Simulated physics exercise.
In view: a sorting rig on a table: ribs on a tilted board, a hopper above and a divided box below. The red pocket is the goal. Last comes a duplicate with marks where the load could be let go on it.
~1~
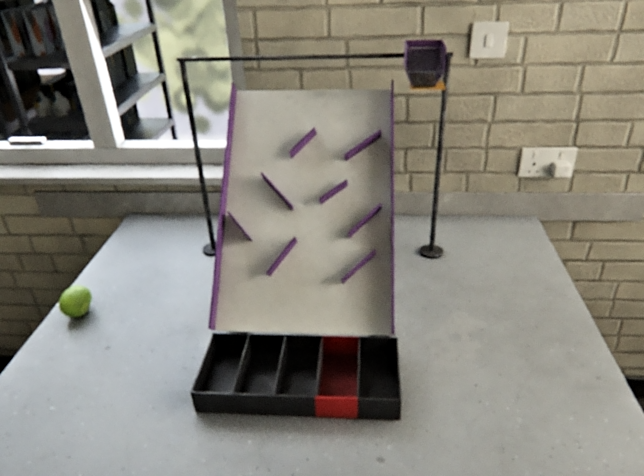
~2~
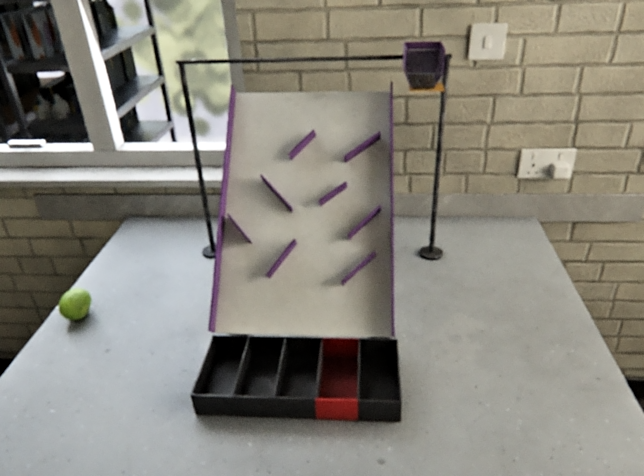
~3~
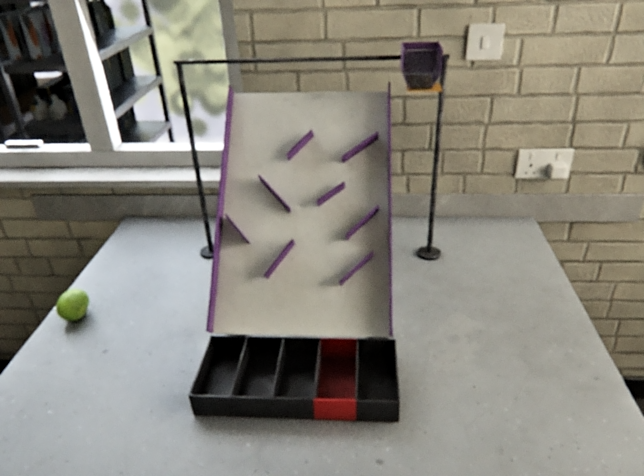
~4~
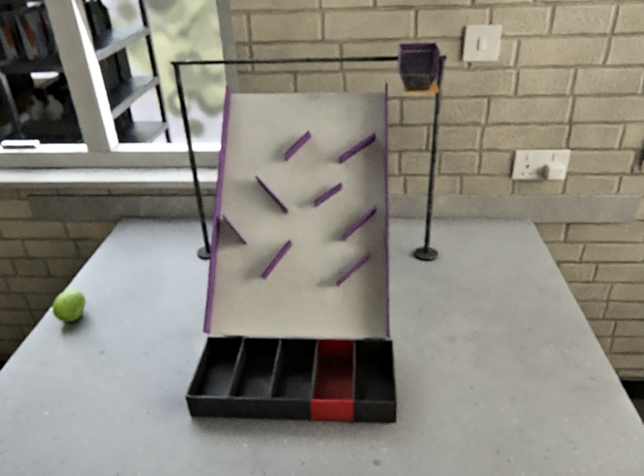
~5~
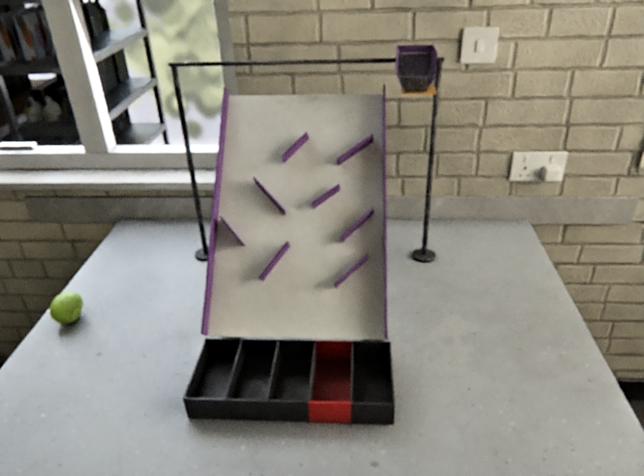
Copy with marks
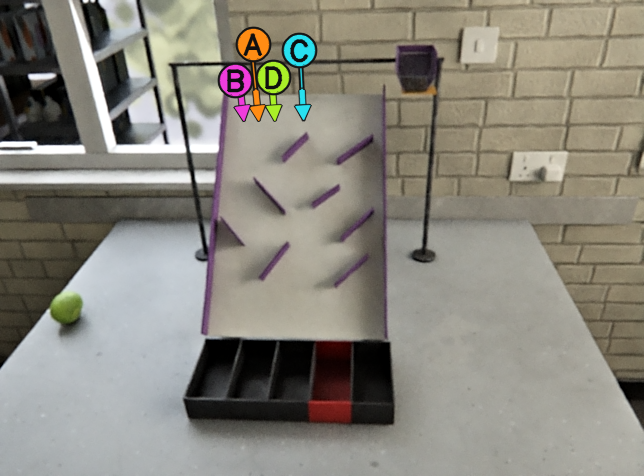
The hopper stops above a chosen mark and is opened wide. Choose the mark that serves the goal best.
Use mark D.
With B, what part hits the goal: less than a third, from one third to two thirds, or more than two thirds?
It is less than a third.
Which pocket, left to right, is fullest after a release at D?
The fourth from the left.
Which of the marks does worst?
Mark B.
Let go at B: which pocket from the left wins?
The first.
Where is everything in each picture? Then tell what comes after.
The first picture shows hopper near (423, 80), allspice berries, door shut.
The second picture shows ribs (289, 154) to (314, 129), (345, 157) to (380, 132), (261, 175) to (291, 207).
The third picture shows ribs (317, 201) to (344, 182), (225, 214) to (246, 240), (346, 236) to (379, 205).
The fourth picture shows ribs (262, 276) to (290, 240), (337, 283) to (370, 253).
The fifth picture shows red pocket near (330, 411), number 4 of 5 from the left.
On the marked copy, mark A meets the board at (258, 115); mark B meets the board at (243, 115); mark C meets the board at (303, 114); mark D meets the board at (274, 115).
For mark A, close to a quarter in the red pocket, close to two thirds in other pockets.
For mark B, a small share in the red pocket, all but a few in other pockets.
For mark C, close to half in the red pocket, close to half in other pockets.
For mark D, close to two thirds in the red pocket, close to a third in other pockets.
